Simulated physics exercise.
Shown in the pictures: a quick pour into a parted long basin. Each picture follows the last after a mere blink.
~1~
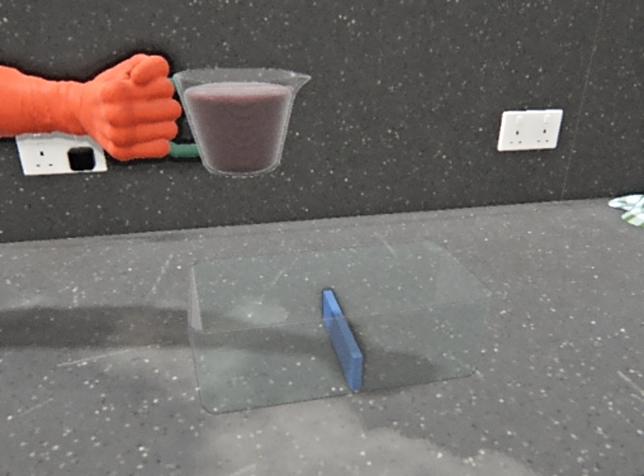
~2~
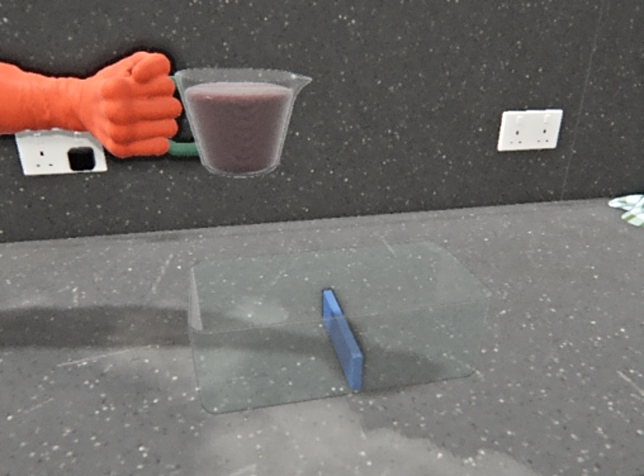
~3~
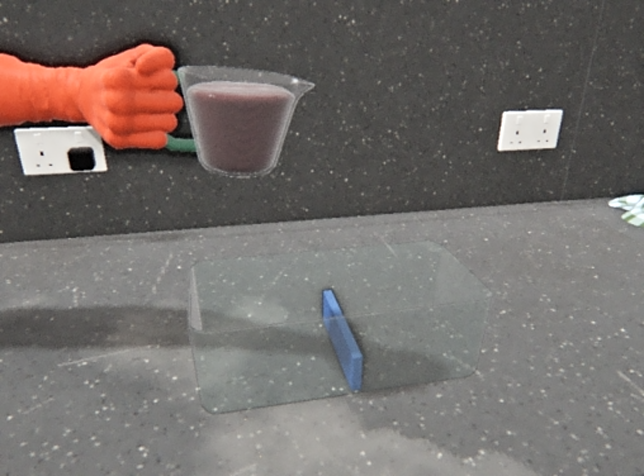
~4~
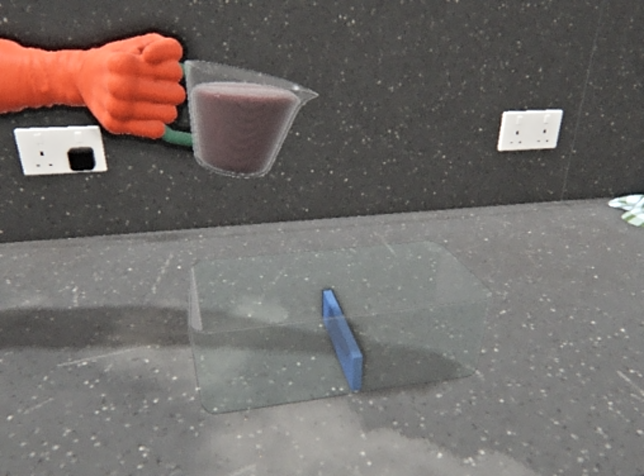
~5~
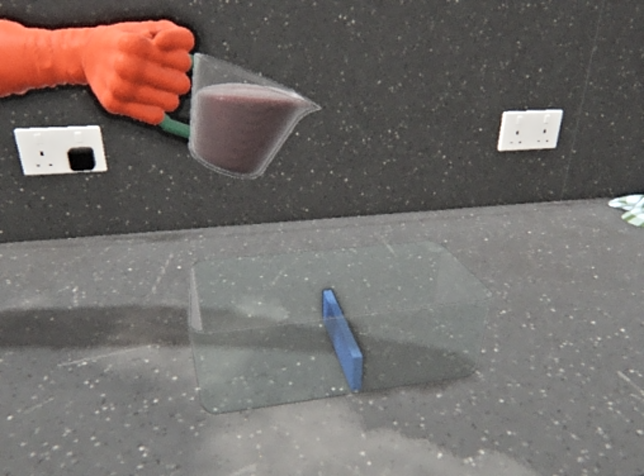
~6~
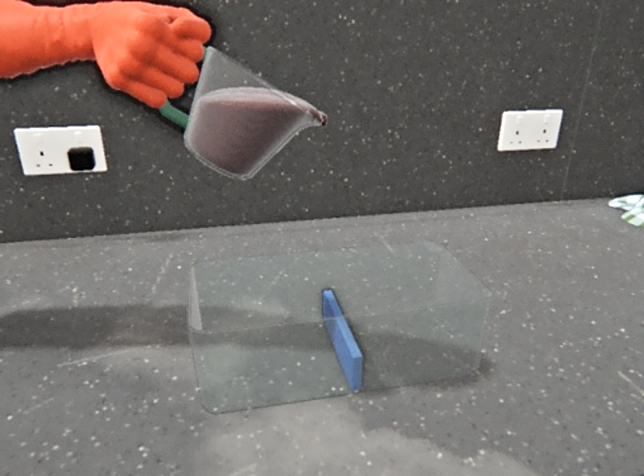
To begin with, an orange-gloved hand holds a clear jug of dark reddish liquid upright above a glass basin with a blue divider standing inside. The hand gradually tilts the jug to the right, and the liquid shifts towards the spout until a little reaches the lip.
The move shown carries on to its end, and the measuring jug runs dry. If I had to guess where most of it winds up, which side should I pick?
Pick the right side.
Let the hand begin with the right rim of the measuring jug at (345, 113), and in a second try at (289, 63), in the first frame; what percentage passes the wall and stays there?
Near 90 in a hundred first, near 40 in a hundred second.
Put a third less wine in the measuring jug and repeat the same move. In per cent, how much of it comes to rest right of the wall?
Estimate: Around 50 per cent.
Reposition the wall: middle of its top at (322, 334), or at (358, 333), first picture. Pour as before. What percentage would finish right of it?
It would come to roughly 85 per cent the first time and roughly 40 per cent the second.
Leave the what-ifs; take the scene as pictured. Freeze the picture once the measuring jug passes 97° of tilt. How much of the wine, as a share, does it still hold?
It comes to 30 per cent or so.
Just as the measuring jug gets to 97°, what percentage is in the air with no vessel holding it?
Near 45 parts in a hundred.
A moment on, the tilt is 97° and 31 per cent is still to pour, 0 is left of the wall and 27 right of it.
Next, the tilt is 110° and 1 per cent is still to pour, 23 is left of the wall and 66 right of it.
Then the tilt is 110° and 0 per cent is still to pour, 31 is left of the wall and 66 right of it.
Later the tilt is 110° and 0 per cent is still to pour, 31 is left of the wall and 66 right of it.
Finally, 31 per cent lies left of the wall, 66 right of it and 3 outside.
